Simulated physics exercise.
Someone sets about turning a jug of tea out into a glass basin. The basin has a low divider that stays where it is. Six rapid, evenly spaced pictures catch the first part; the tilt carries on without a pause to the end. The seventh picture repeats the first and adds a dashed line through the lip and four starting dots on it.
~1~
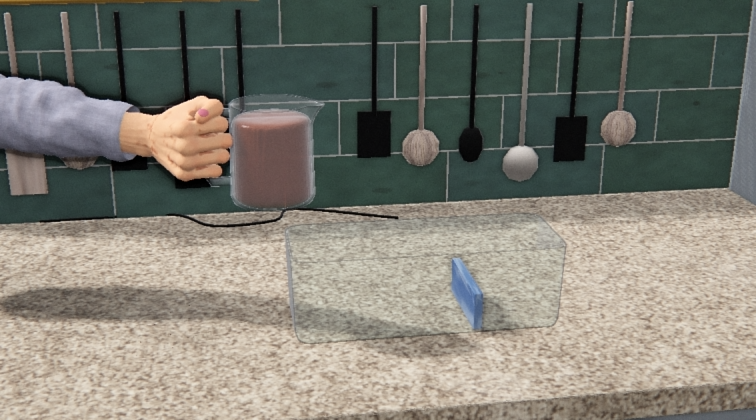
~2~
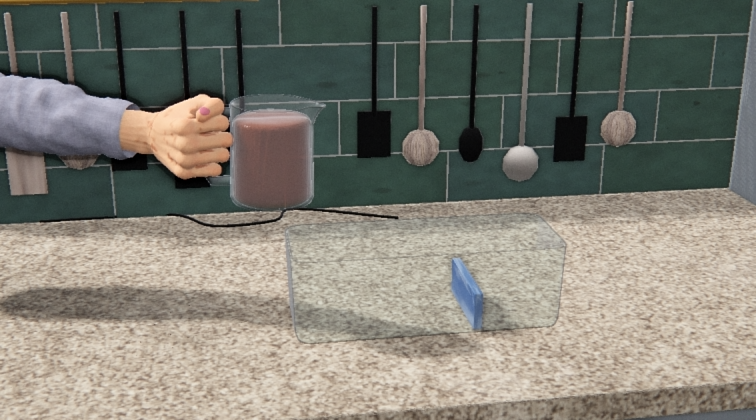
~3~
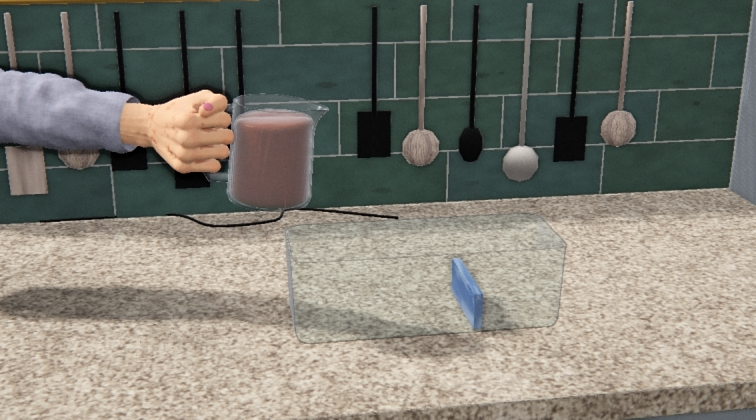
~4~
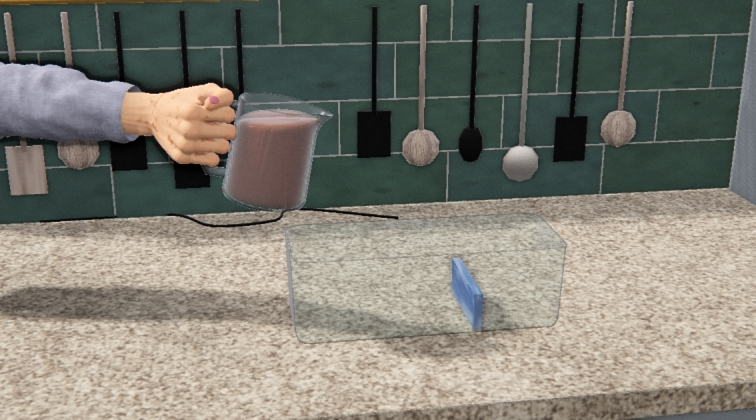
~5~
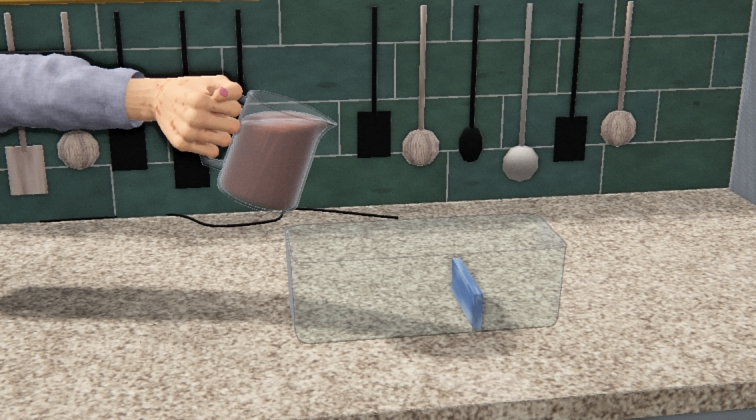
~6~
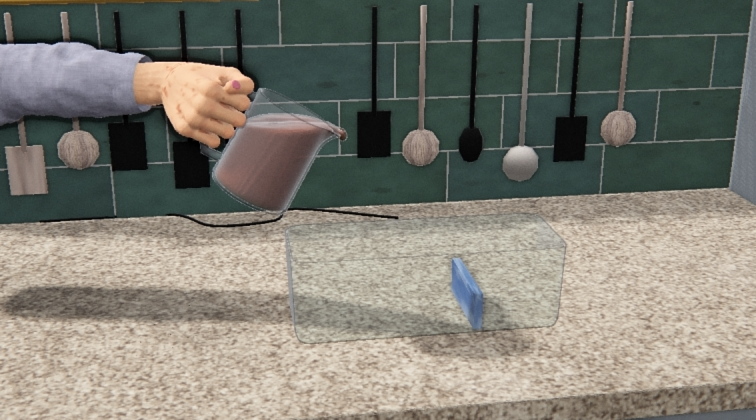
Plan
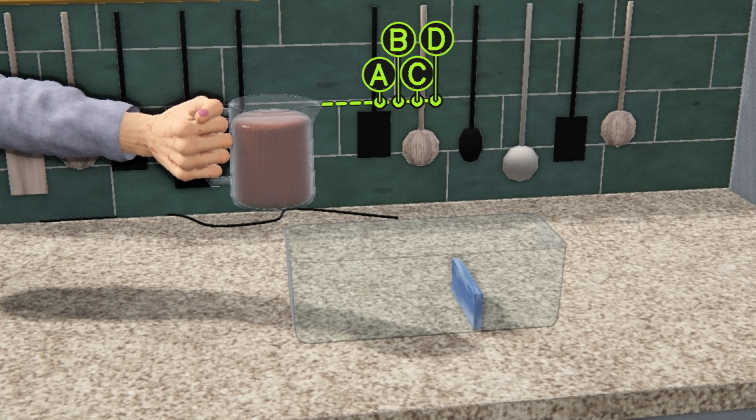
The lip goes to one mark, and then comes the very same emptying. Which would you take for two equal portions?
It is C.
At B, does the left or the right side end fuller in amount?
The left one.
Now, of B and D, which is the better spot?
Spot D.
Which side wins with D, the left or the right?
More ends on the right.
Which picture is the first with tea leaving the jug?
Picture 6.
On the marked copy, A at (379, 102); B at (398, 101); C at (417, 101); D at (435, 100).
If A is chosen, about 96 % ends left of the wall and 2 % right of it.
If B is chosen, about 86 % ends left of the wall and 12 % right of it.
If C is chosen, about 49 % ends left of the wall and 50 % right of it.
If D is chosen, about 23 % ends left of the wall and 76 % right of it.
